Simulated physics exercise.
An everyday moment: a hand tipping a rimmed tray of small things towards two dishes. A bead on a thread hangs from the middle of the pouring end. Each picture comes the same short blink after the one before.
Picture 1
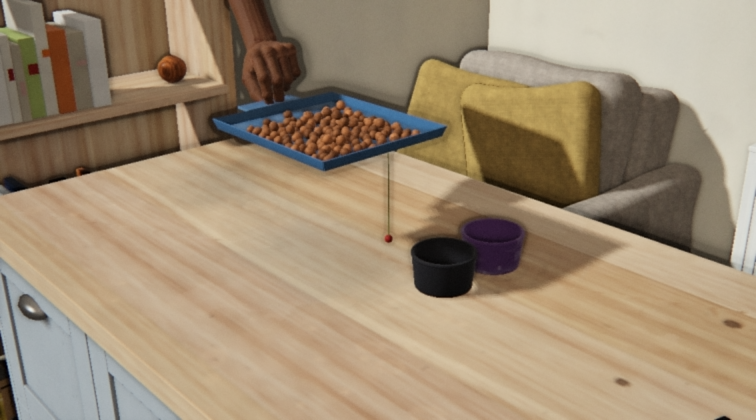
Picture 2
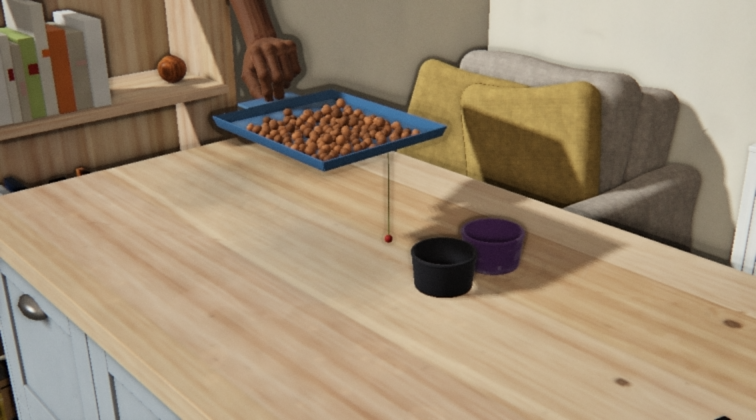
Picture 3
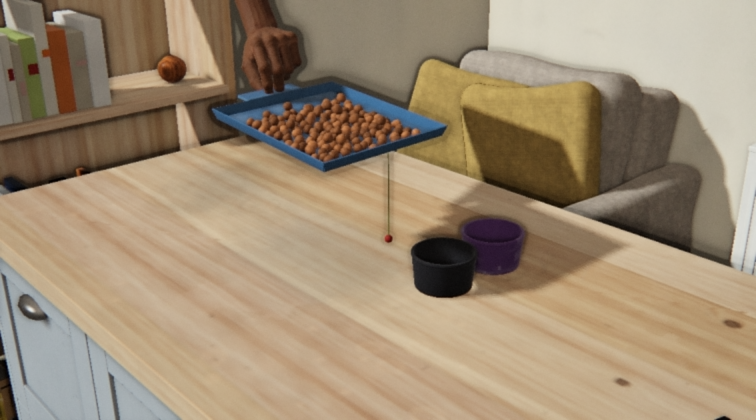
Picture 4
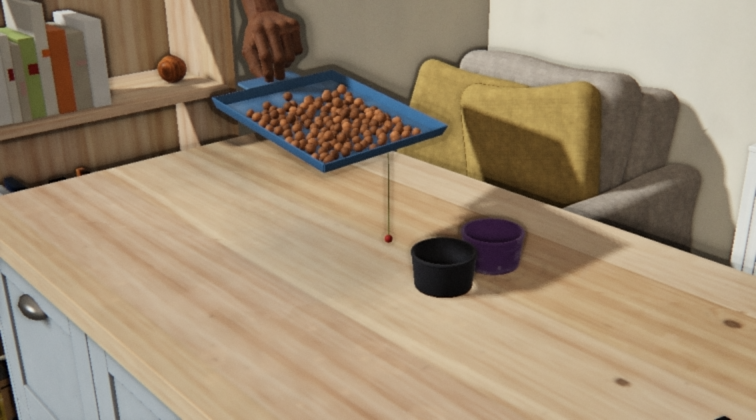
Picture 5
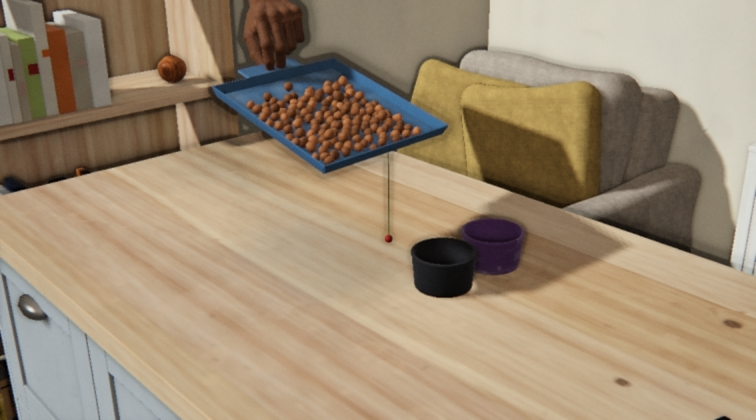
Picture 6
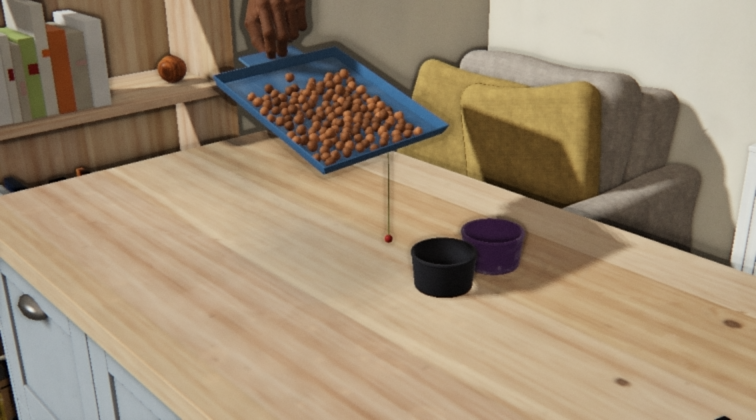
A hand gradually tilting a blue tray of hazelnuts above a wooden table, with black and purple dishes standing below.
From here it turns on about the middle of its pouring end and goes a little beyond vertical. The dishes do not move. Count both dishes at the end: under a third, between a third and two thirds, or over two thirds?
Together they catch less than a third.
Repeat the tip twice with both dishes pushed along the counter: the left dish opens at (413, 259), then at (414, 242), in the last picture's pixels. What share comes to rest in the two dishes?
Roughly 30 per cent, and 0 per cent.
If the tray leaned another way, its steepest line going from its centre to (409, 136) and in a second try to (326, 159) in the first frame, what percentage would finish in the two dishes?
About 20 and 0 per cent.
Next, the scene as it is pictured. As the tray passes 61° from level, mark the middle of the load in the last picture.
At about (363, 113).
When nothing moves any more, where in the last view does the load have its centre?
At about (412, 310).
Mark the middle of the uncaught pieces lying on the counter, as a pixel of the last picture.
Roughly at (403, 325).
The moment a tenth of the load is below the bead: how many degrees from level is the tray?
Roughly 95°.
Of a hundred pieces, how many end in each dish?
The left dish has 20 per cent, the right dish has 0.
Soon after the last picture, tray tipped steeply; nearly all on the tray; a stray few outside both; a stray few in the air.
A little later, tray tipped right over; about a third on the tray; a small part in the left dish; a small part outside both; about half in the air.
Later still, tray tipped past a quarter turn; about a quarter in the left dish; most outside both.
At rest, tray tipped past a quarter turn; about a quarter in the left dish; none in the right dish; most outside both.
